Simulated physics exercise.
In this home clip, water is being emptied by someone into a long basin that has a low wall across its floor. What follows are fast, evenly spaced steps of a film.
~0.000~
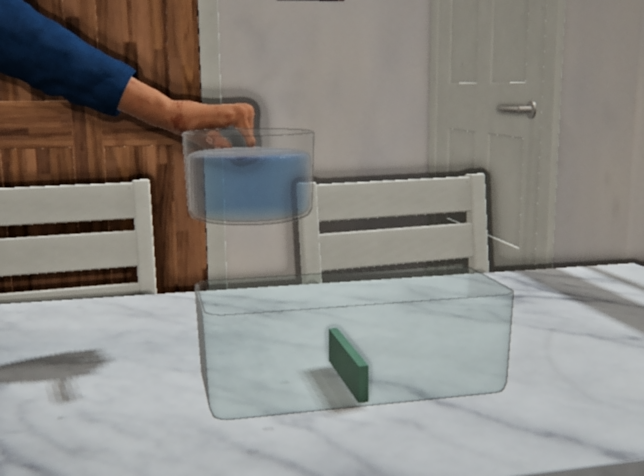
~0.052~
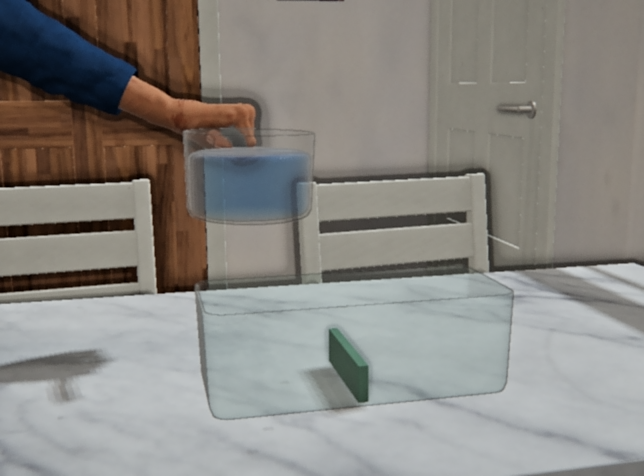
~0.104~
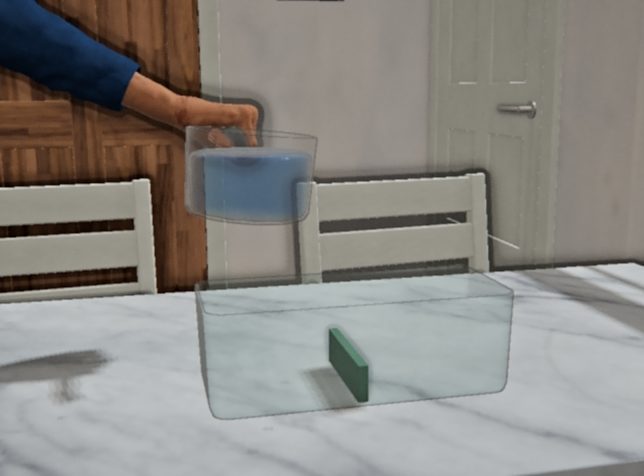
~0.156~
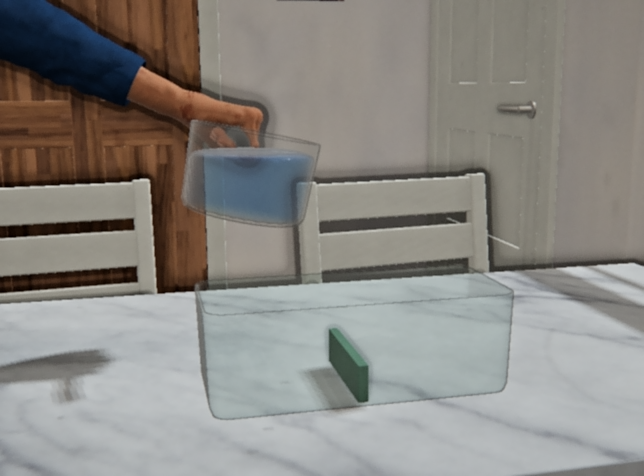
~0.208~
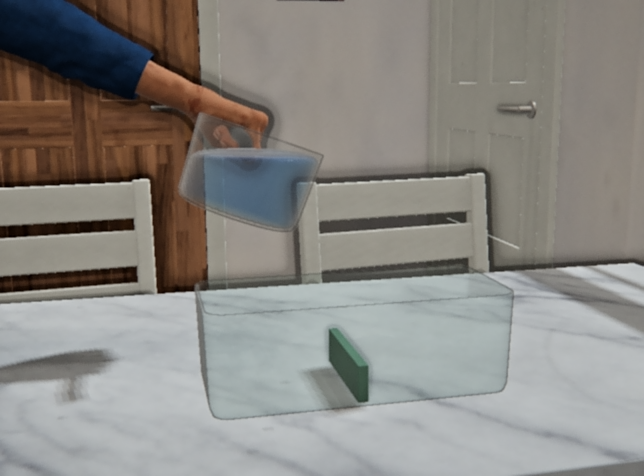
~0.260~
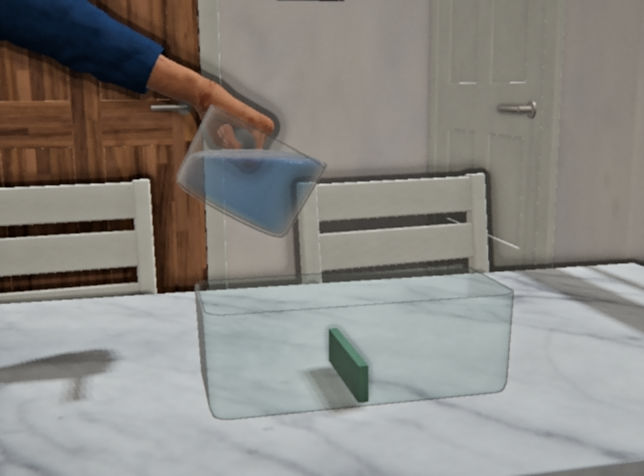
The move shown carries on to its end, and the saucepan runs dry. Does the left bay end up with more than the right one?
No, the right bay does.
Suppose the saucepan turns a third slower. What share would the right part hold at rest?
Around 80 percent ends up there.
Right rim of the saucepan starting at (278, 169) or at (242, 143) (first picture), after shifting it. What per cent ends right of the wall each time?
20 and 10 per cent.
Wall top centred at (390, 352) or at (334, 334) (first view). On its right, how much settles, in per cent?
Note - case one near 20 %, case two near 95 %.
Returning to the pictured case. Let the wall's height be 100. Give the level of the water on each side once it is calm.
It settles around 10 on the left side and around 70 on the right side.
By 0.54 s the tilt is 86° and 49 per cent is still to pour, 1 is left of the wall and 16 right of it.
By 0.75 s the tilt is 98° and 14 per cent is still to pour, 8 is left of the wall and 68 right of it.
By 0.96 s the tilt is 98° and 3 per cent is still to pour, 11 is left of the wall and 82 right of it.
By 1.20 s the tilt is 98° and 1 per cent is still to pour, 14 is left of the wall and 84 right of it.
At rest 15 per cent lies left of the wall, 84 right of it and 1 outside.
